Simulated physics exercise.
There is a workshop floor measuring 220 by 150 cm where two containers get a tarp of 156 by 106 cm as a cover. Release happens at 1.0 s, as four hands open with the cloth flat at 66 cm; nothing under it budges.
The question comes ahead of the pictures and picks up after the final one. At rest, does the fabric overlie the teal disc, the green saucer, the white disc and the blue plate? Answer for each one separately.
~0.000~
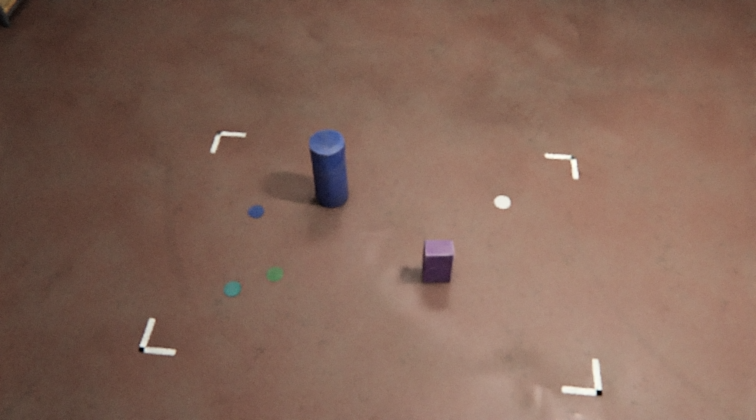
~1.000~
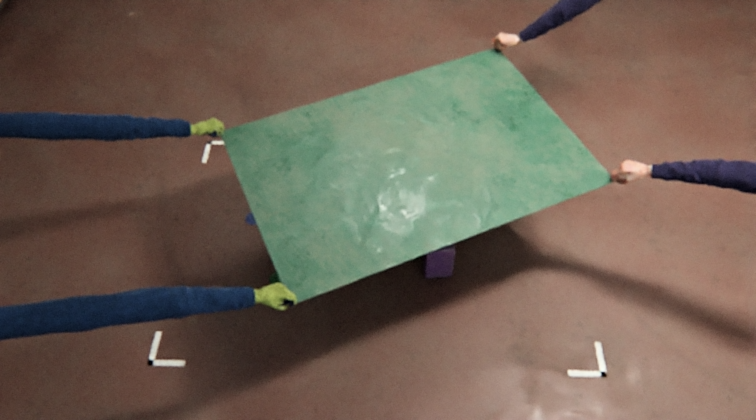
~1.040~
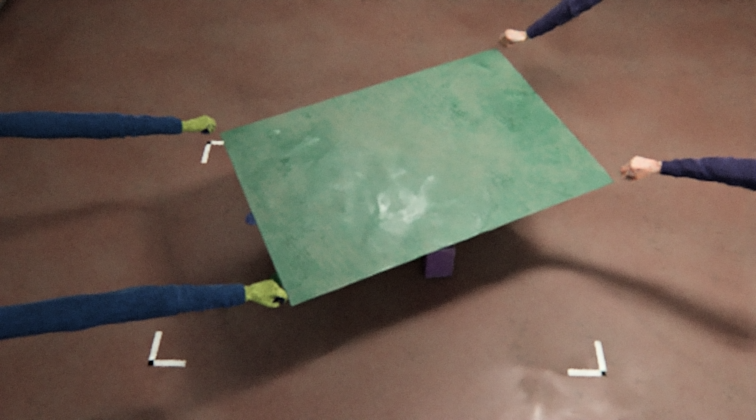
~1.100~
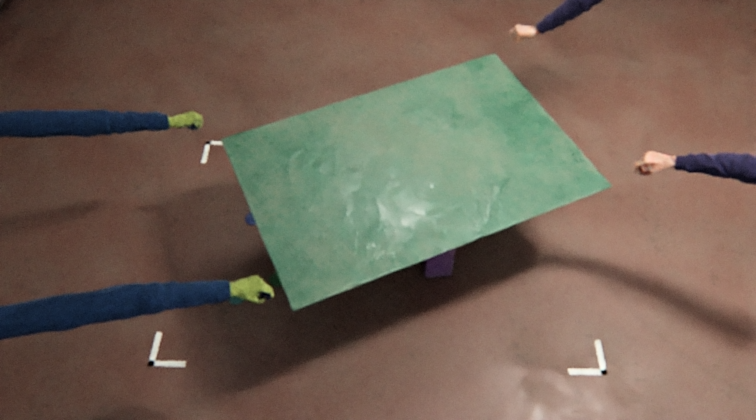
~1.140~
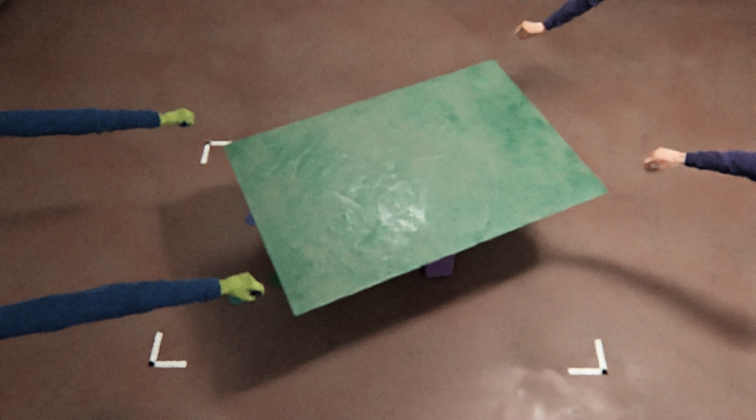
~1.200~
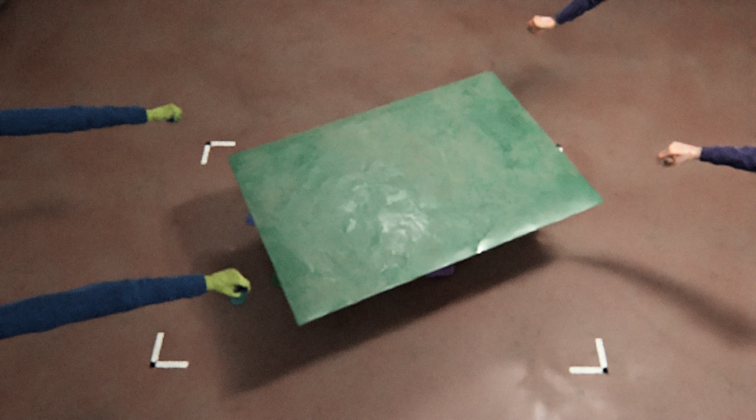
Result: Teal disc stays uncovered, green saucer still shows, white disc ends under the cloth, blue plate still shows.
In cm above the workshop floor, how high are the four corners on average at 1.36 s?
I'd put their mean height at around 18 cm.
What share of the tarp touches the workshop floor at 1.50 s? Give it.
Share in contact: About 10 per cent.
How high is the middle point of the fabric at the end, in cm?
Roughly 8 cm high.
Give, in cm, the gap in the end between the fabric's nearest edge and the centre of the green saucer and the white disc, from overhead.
8 cm and 10 cm.
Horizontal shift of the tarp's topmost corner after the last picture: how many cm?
Roughly 12 centimetres.
At 1.4 s, 0 % of it is down, spanning 172 by 160 cm, above green saucer, white disc.
At 1.5 s, 10 % of it is down, spanning 148 by 154 cm, above white disc.
At 1.7 s, 20 % of it is down, spanning 146 by 155 cm, above white disc.
At 1.8 s, 20 % of it is down, spanning 148 by 158 cm, above white disc.
At 3.3 s, 25 % of it is down, spanning 158 by 160 cm, above white disc.
